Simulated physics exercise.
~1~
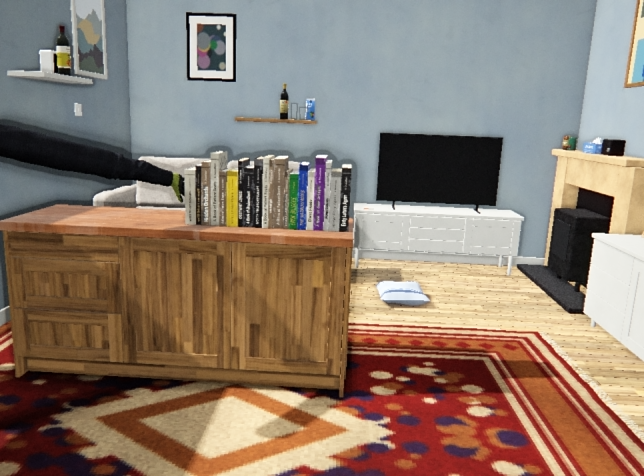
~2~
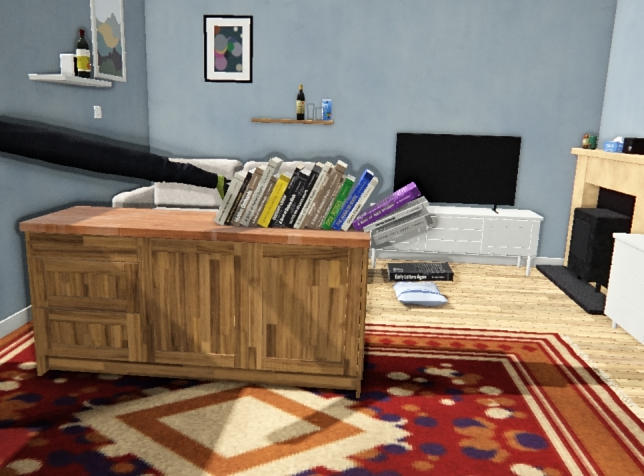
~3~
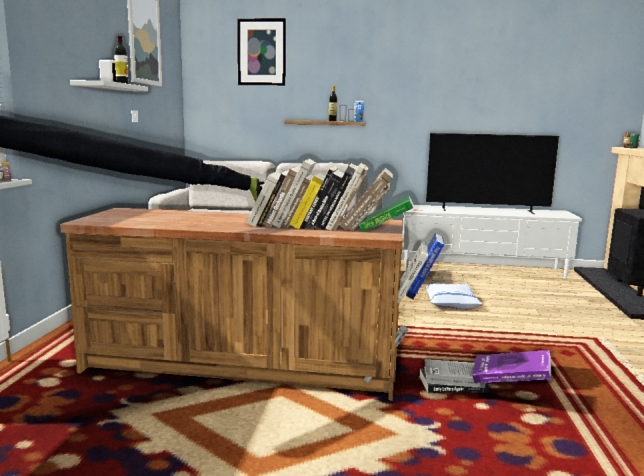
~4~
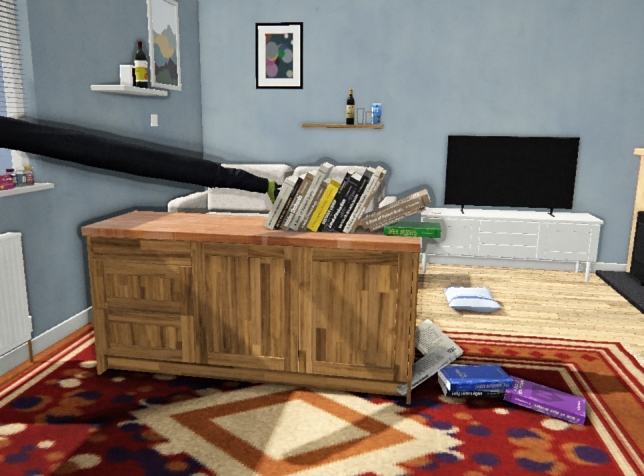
Row of upright books leaning rightward as a black arm pushes from the left, several toppling off a wooden cabinet onto the rug.
